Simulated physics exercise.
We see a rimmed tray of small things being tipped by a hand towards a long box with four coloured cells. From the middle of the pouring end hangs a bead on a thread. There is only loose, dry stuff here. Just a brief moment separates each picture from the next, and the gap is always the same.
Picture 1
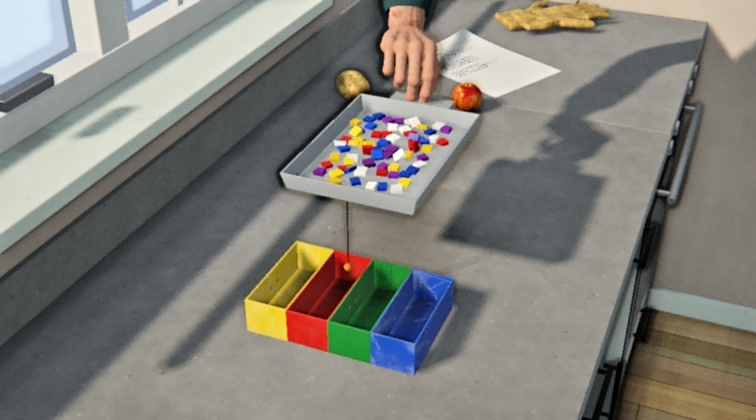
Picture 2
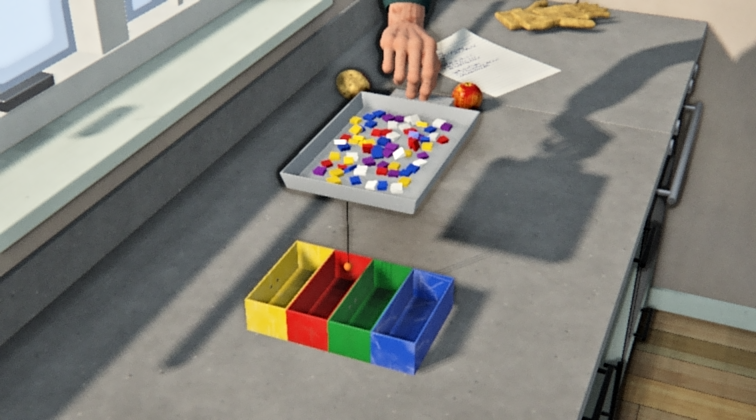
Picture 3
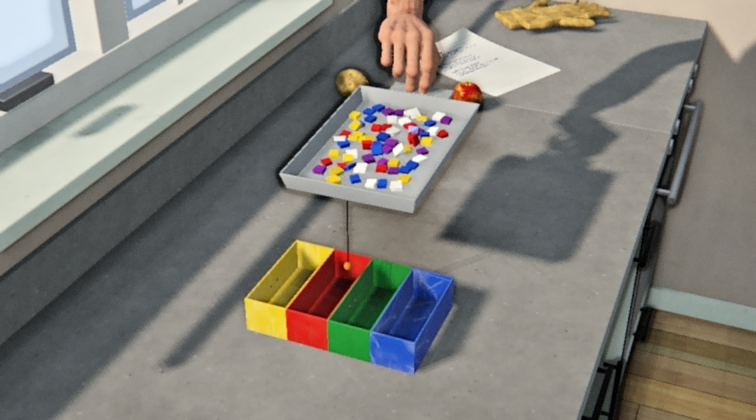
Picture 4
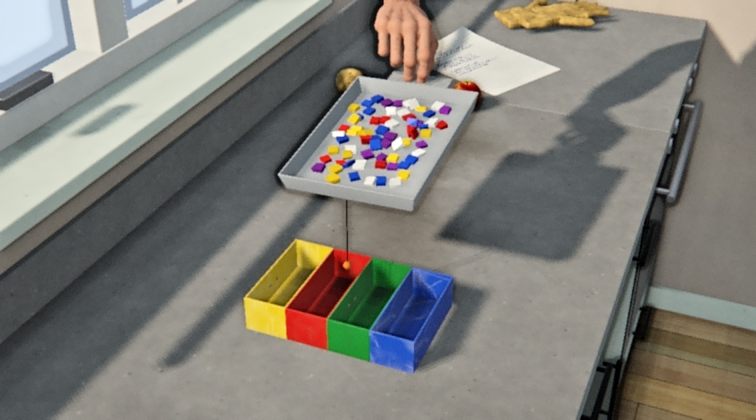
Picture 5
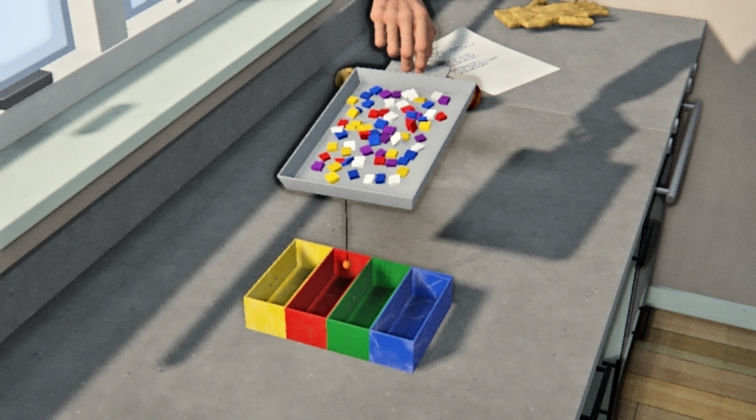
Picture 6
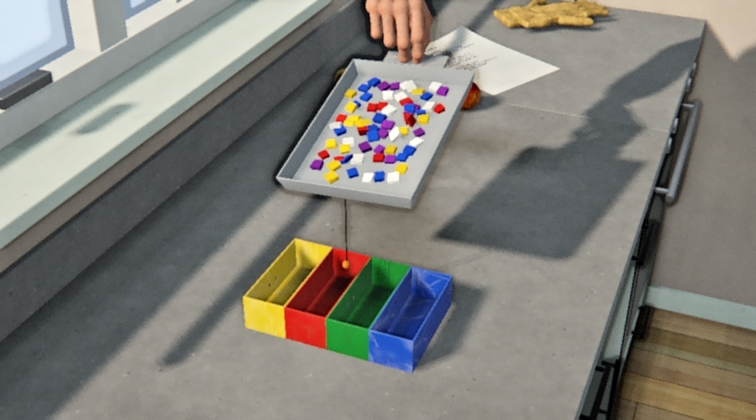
A hand reaches in at the far edge of a grey worktop beside a window, seen from above at an angle by a still camera. It holds a pale grey rimmed tray of small red, blue, yellow, white and purple tiles above a box with yellow, red, green and blue cells, a bead hanging between. The hand gradually raises the tray's far end, tilting it towards the box.
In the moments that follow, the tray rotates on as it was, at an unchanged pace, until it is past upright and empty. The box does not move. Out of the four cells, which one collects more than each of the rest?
The yellow cell collects the most.
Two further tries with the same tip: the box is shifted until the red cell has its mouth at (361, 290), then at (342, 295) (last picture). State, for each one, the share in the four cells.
Roughly 50% on the first try and 60% on the second.
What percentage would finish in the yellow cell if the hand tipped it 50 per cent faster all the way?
Estimate: Some 60 %.
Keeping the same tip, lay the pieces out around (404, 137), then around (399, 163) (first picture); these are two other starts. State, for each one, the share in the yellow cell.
Respectively 60 and 50 per cent.
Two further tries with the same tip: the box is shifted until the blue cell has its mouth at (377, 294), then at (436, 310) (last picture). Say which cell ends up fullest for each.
At the first place the red cell, at the second the yellow cell.
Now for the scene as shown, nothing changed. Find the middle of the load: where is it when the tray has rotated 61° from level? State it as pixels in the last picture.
In the last view, the load is centred close to (327, 167).
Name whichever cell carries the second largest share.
The red one.
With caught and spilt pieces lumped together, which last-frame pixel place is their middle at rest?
Once it all stops, the middle lies near (285, 306).
Just after the last frame, tray tipped steeply; almost all on the tray; just a few falling or outside the box.
A moment on, tray tipped past a quarter turn; roughly two thirds on the tray; about a tenth in the yellow cell; just a few in the red cell; roughly a quarter falling or outside the box.
Further on, tray tipped past a quarter turn; roughly two thirds in the yellow cell; roughly a quarter in the red cell; about a tenth in the green cell; about a tenth falling or outside the box.
When it is over, tray tipped past a quarter turn; roughly two thirds in the yellow cell; roughly a quarter in the red cell; about a tenth in the green cell; not one in the blue cell; about a tenth outside the box.
